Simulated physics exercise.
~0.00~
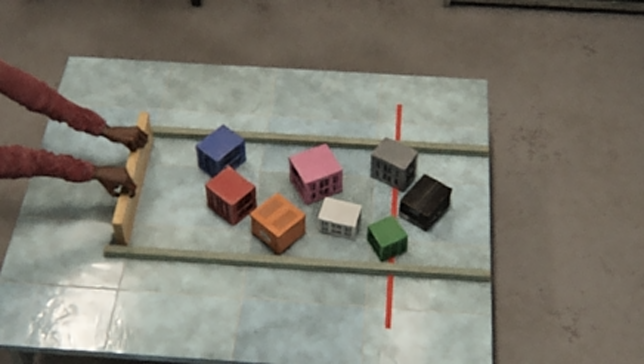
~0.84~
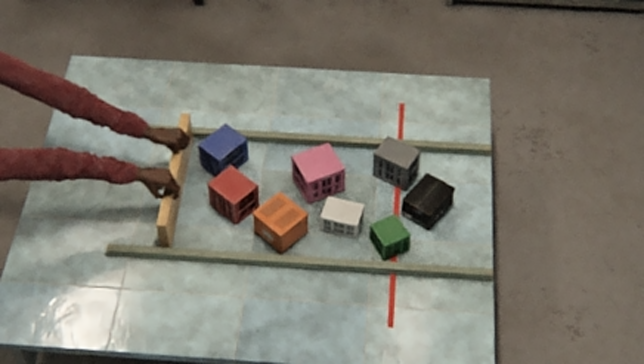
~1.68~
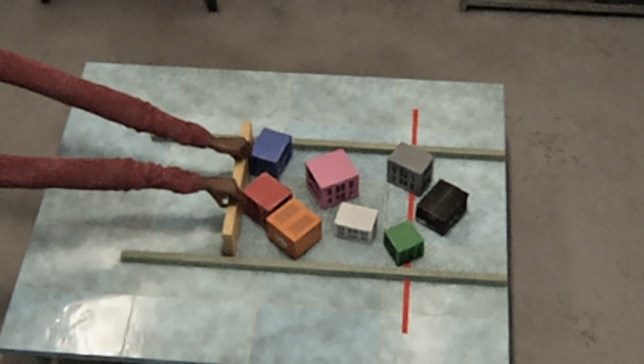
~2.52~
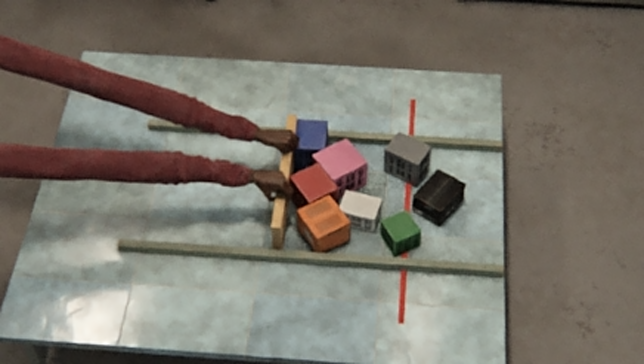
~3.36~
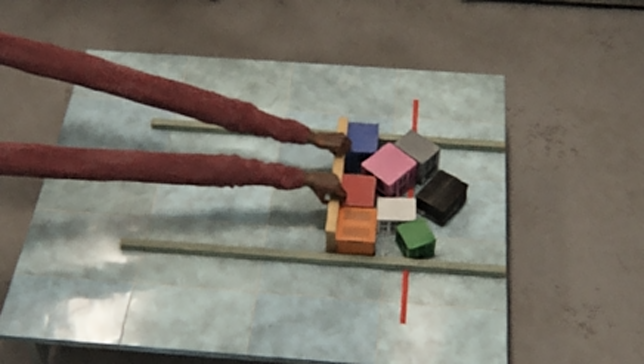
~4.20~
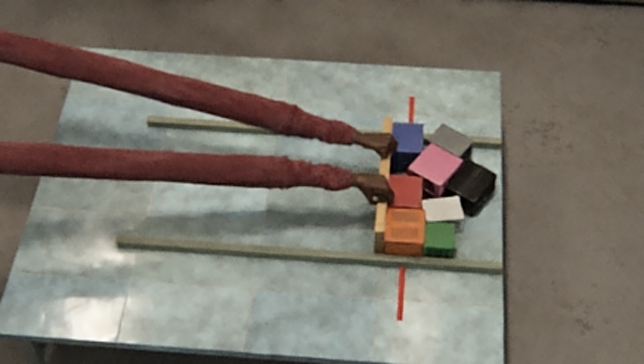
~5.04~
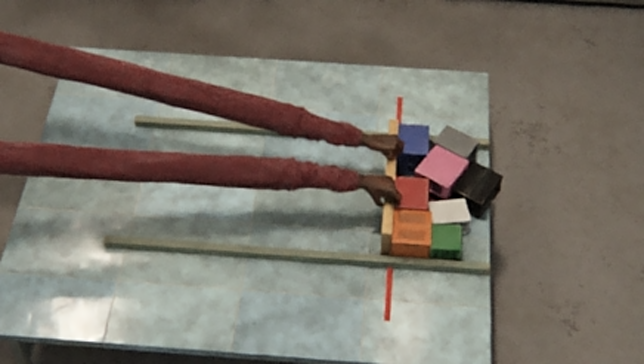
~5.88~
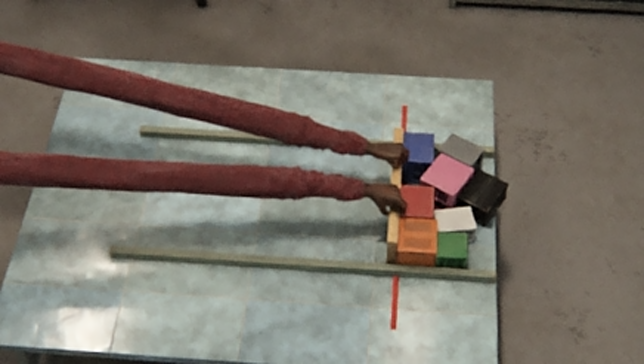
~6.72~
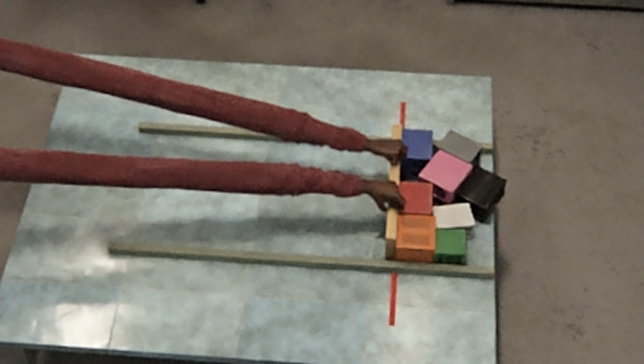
In this clip, two sleeved arms push a wooden plank to the right between two rails on a tabletop, gathering eight colored crates into a tight cluster. The plank halts at the red strip, with the black crate jutting over the right edge and none falling off.
